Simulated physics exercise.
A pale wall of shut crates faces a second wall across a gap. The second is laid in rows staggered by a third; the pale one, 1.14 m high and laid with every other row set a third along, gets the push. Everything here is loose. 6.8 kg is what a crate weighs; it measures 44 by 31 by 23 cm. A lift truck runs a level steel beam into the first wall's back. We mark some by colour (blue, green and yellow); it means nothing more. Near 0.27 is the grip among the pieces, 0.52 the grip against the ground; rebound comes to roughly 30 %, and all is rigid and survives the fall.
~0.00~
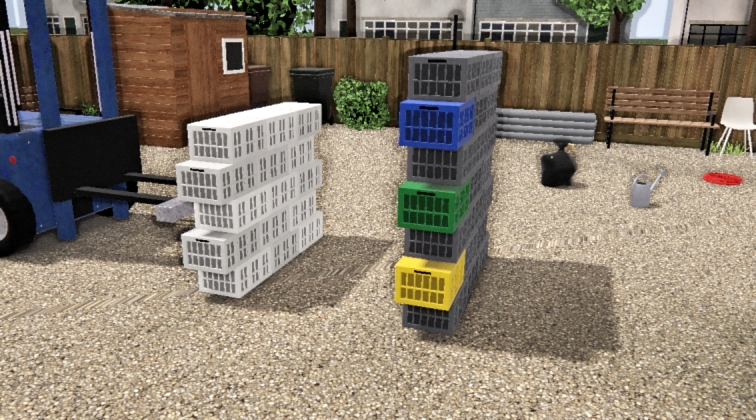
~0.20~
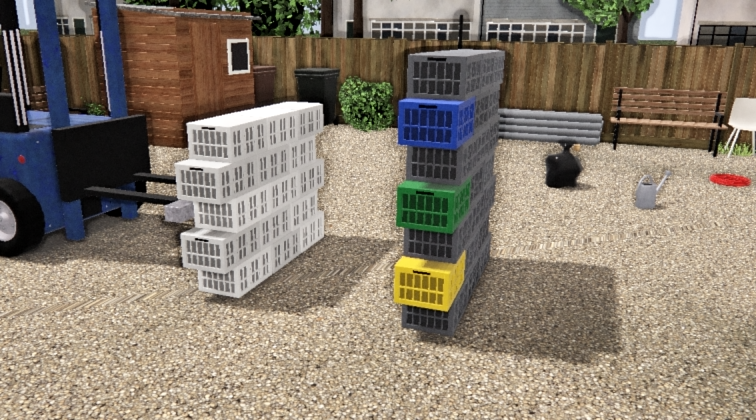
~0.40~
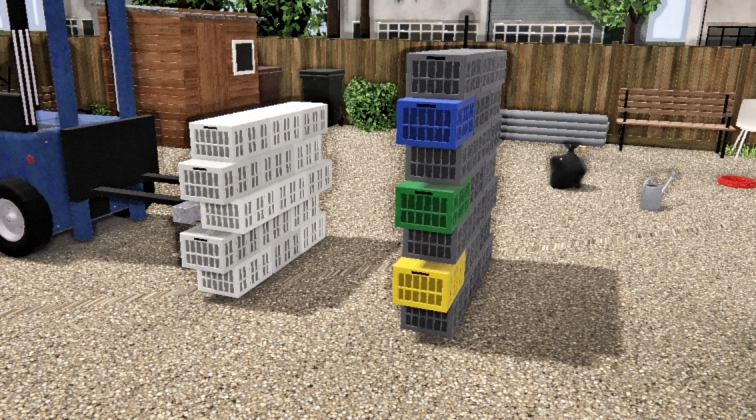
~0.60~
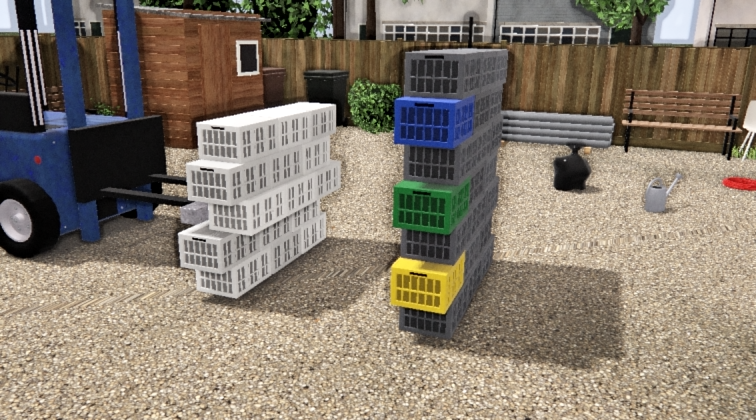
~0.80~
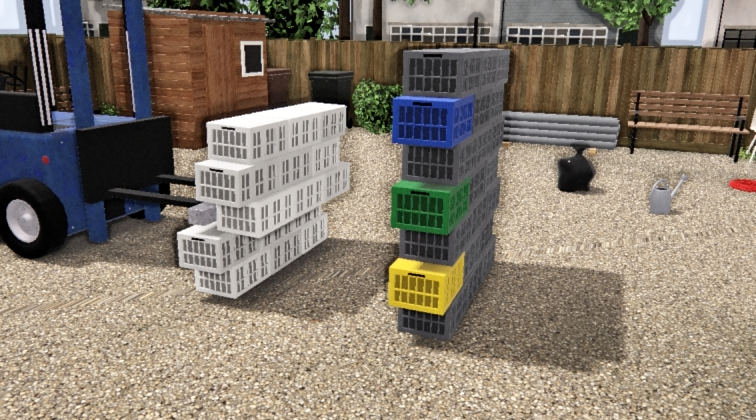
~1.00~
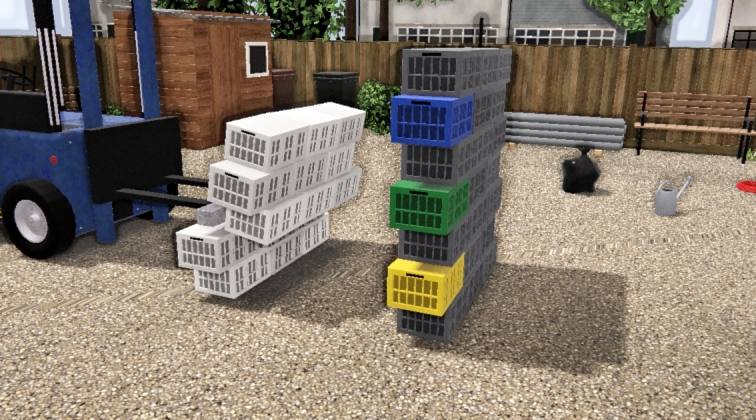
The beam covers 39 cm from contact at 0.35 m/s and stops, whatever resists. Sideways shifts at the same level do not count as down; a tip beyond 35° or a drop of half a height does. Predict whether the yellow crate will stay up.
It will.
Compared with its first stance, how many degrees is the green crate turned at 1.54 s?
Close to 0° of tilt compared with the start.
Around 1.14 s, 0 of the pale wall down; none of the 21 crates of the second wall down; yellow crate unmoved.
Around 1.30 s, 9 of the pale wall down; none of the 21 crates of the second wall down; yellow crate unmoved.
Finally (2.3 s), 9 of the pale wall down; none of the 21 crates of the second wall down; yellow crate unmoved; green crate unmoved; blue crate unmoved. Seen by the last camera, middles, yellow crate near (429, 278), green crate near (431, 200).
